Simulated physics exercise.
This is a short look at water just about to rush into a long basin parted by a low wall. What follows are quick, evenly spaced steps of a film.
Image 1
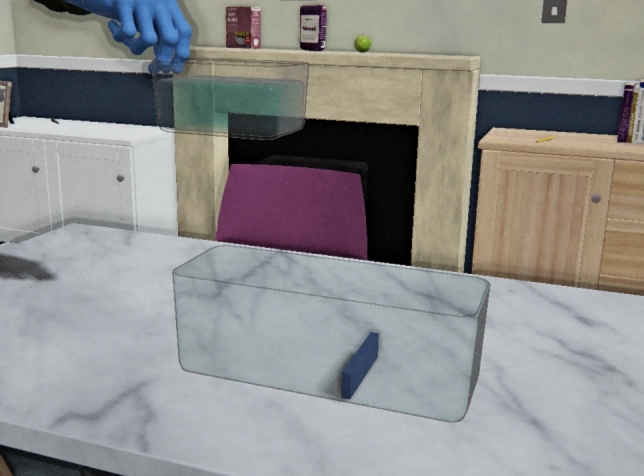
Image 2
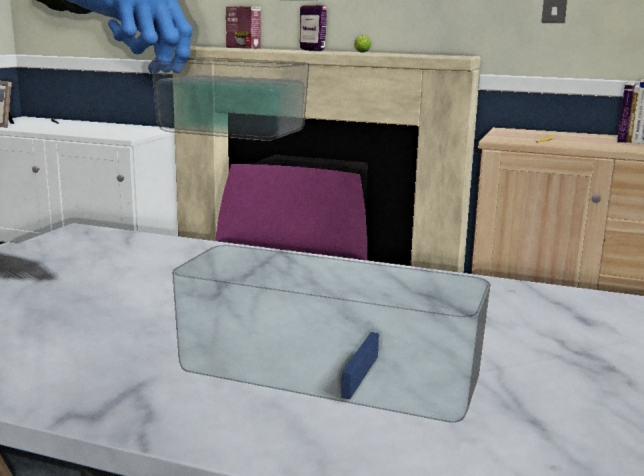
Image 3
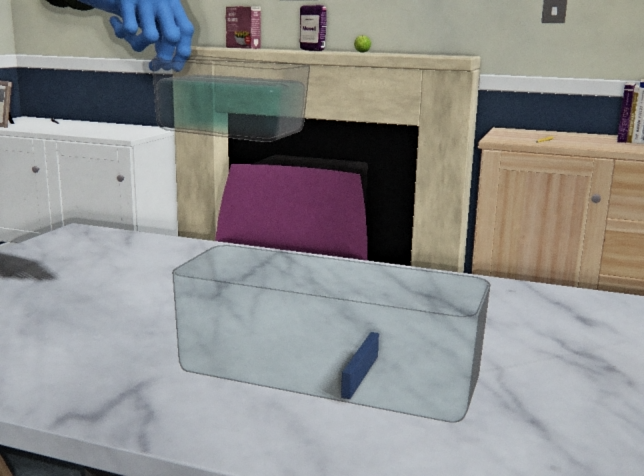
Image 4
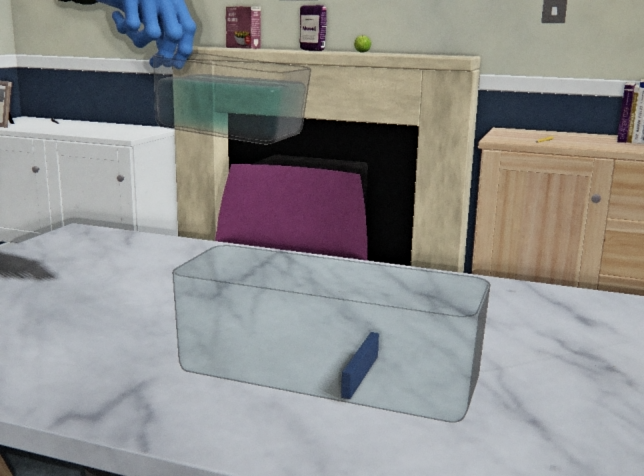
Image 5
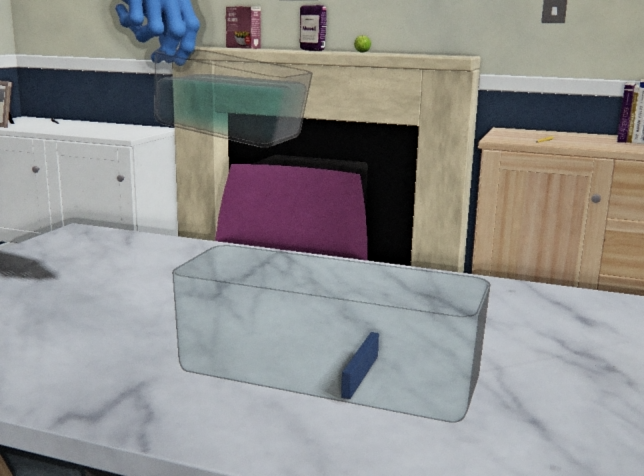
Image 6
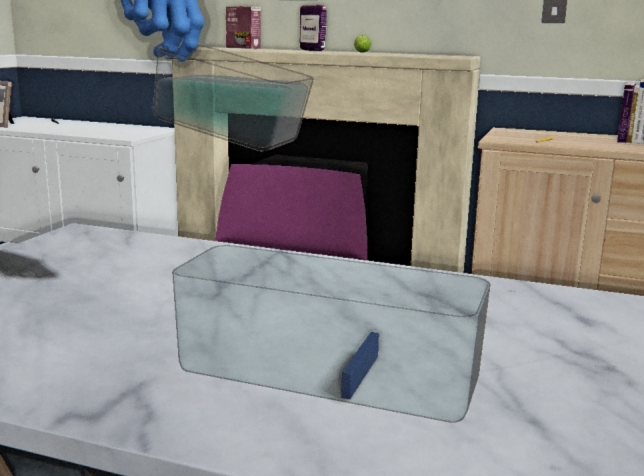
A blue-gloved hand slowly tilts a clear container of green water rightward above a long basin.
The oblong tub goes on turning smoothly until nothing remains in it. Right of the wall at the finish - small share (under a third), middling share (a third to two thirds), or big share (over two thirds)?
Middling.
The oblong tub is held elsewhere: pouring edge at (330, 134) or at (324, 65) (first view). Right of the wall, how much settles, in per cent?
You'd get around 50 per cent and then around 50 per cent.
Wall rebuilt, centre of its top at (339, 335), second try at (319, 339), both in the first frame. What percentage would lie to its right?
About 60 % for the first and about 65 % for the second.
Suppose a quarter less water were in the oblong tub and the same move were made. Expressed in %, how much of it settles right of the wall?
Estimated share: Close to 35 per cent.
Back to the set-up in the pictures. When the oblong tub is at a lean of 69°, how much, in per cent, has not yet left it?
45 per cent, approximately.
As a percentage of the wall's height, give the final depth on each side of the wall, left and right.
Left near 40; right near 70.
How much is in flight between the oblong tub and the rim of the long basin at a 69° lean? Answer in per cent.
Near 40 parts in a hundred.
A moment on, the oblong tub is tipped part way and 44 per cent is still to pour, 4 is left of the wall and 10 right of it.
Next, the oblong tub is tipped right over and 5 per cent is still to pour, 30 is left of the wall and 47 right of it.
Then the oblong tub is tipped right over and 0 per cent is still to pour, 44 is left of the wall and 47 right of it.
Later the oblong tub is tipped right over and 0 per cent is still to pour, 44 is left of the wall and 47 right of it.
In the end 45 per cent lies left of the wall, 47 right of it and 9 outside.
